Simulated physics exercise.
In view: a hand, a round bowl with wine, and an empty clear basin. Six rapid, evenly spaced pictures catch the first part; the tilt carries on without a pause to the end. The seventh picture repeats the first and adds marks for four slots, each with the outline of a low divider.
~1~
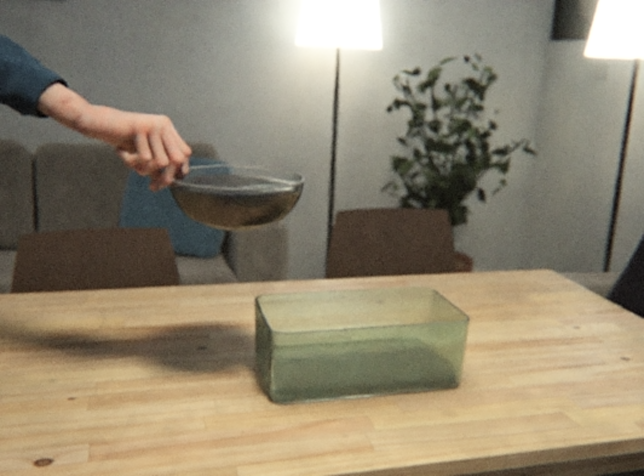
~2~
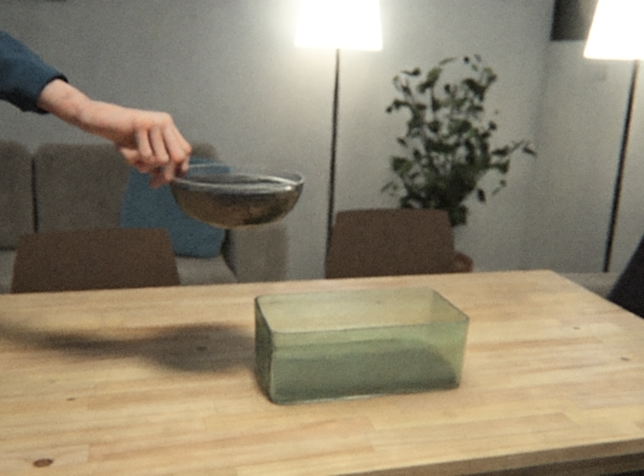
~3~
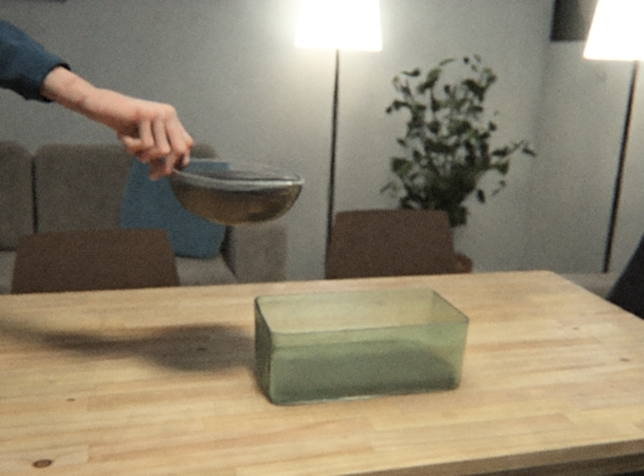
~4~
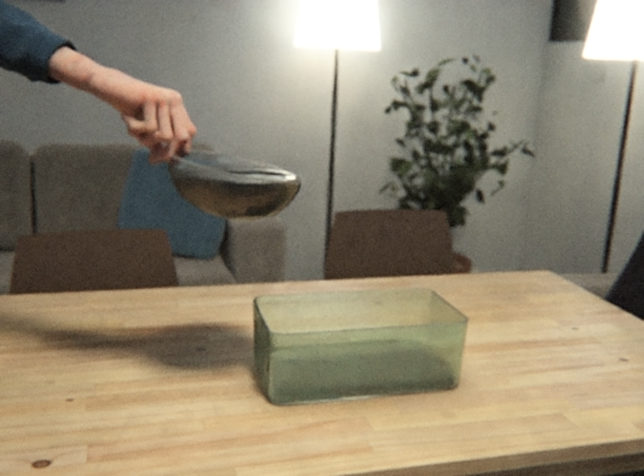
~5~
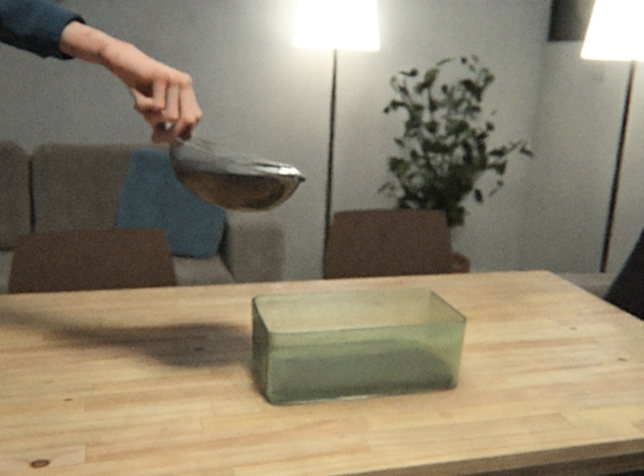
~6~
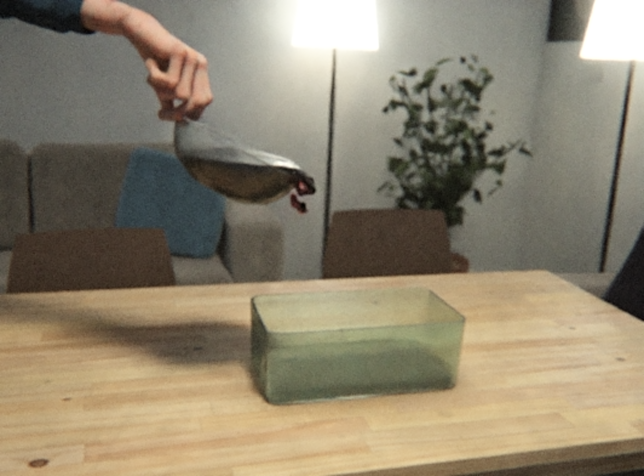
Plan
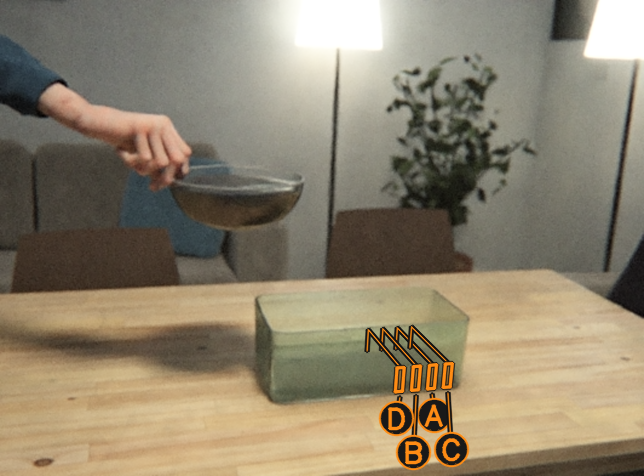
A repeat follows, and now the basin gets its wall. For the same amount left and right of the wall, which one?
D works best here.
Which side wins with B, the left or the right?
The left one.
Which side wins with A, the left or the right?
The left side.
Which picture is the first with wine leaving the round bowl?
In picture 5.
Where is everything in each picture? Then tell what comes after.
In the first frame, upright, lip at (301, 175); basin from (270, 402) to (460, 385); nothing has left yet.
In the second frame, upright, lip at (300, 176); nothing has left yet.
In the third frame, tipped about 5°, lip at (300, 176); nothing has left yet.
In the fourth frame, tipped about 11°, lip at (299, 176); nothing has left yet.
In the fifth frame, tipped about 18°, lip at (298, 176); wine is over the lip, down to (298, 176).
In the sixth frame, tipped about 28°, lip at (297, 176); wine is over the lip, down to (299, 208).
In orange, A at (432, 394); B at (416, 395); C at (447, 392); D at (399, 397).
Choosing A, about 86 % ends left of the wall and 11 % right of it; 4 % is lost outside.
Choosing B, about 80 % ends left of the wall and 16 % right of it; 4 % is lost outside.
Choosing C, about 84 % ends left of the wall and 12 % right of it; 4 % is lost outside.
Choosing D, about 51 % ends left of the wall and 46 % right of it; 3 % is lost outside.
